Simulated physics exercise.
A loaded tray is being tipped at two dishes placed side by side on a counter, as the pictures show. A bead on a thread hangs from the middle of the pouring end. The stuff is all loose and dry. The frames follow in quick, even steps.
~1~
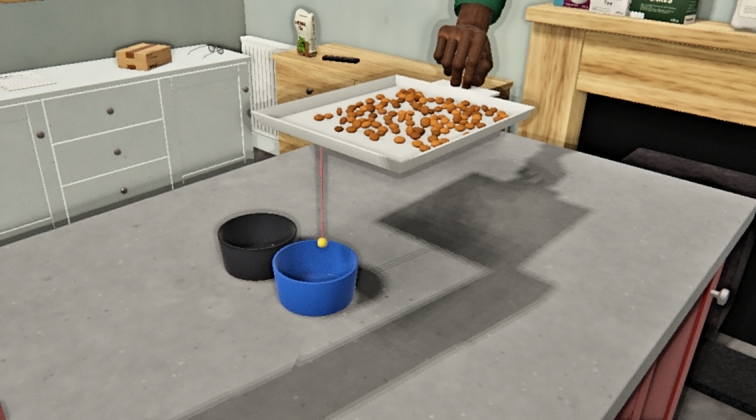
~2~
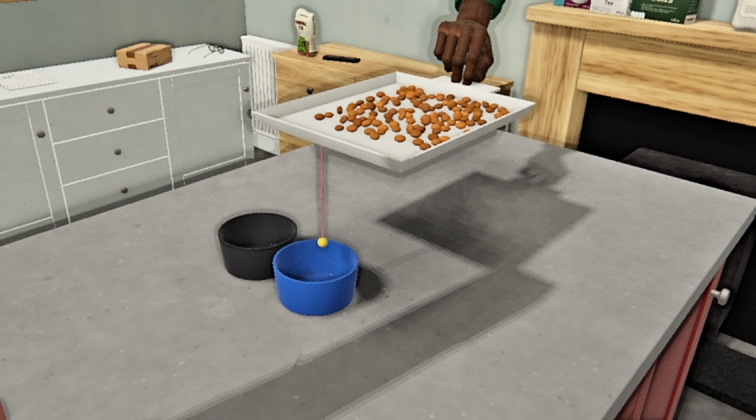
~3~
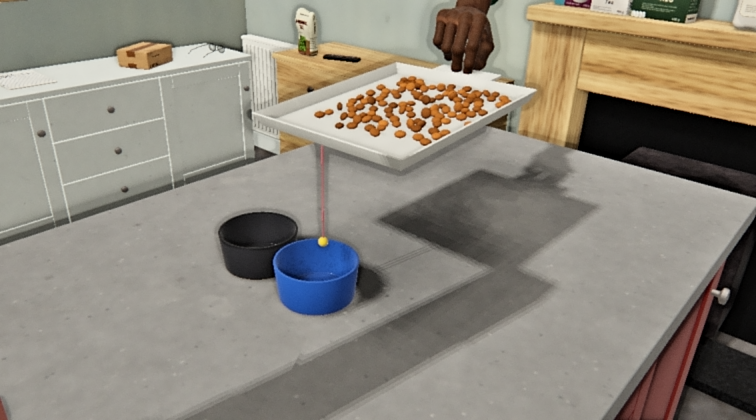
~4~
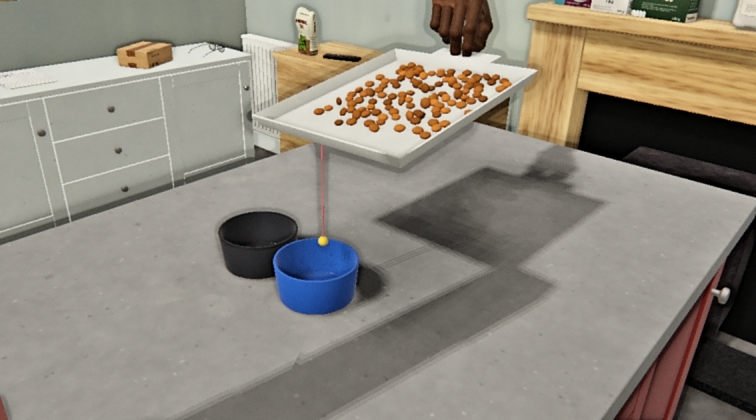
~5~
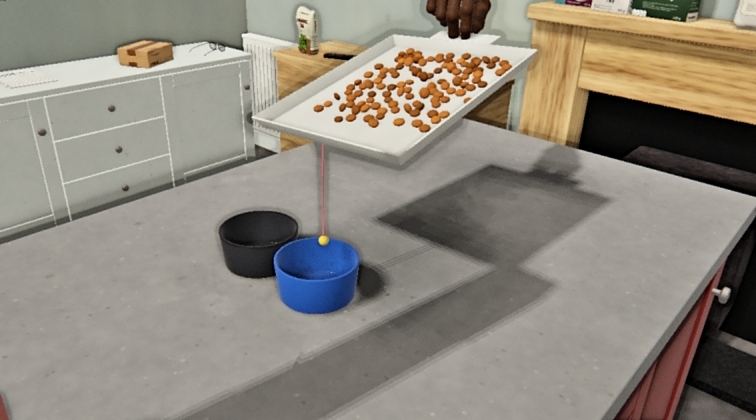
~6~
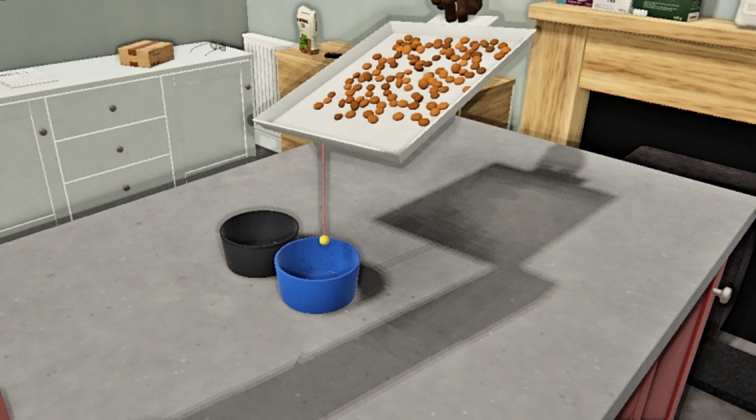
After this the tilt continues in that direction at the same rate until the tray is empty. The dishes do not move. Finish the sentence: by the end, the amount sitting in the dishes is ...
... between one and two thirds of what the tray held.
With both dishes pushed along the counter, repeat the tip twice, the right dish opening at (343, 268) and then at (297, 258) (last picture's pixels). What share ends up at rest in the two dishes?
I'd say about 40 percent, followed by about 70 percent.
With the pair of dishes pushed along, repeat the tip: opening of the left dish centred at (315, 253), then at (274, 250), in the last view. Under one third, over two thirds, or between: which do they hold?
The two tries come out as under a third and one to two thirds in turn.
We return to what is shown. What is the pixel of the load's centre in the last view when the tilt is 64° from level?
The middle of the pieces sits at roughly (295, 135).
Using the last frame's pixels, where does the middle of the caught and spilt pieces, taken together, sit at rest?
The centre comes to rest near (254, 267).
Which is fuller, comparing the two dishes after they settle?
Observation: The left-placed dish is the fuller of the two.
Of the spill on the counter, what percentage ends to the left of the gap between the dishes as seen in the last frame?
I'd say some 90 in a hundred.
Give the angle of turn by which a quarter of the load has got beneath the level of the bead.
At roughly 75°.
Shortly afterwards, tray tipped steeply; the bulk on the tray; near a quarter in the air.
Next, tray tipped past a quarter turn; only a few on the tray; a little in the right dish; near a third in the left dish; near a third outside both; a little in the air.
Some moments later, tray tipped past a quarter turn; a little in the right dish; near a third in the left dish; near half outside both.
In the end, tray tipped past a quarter turn; a little in the right dish; near a third in the left dish; near half outside both.
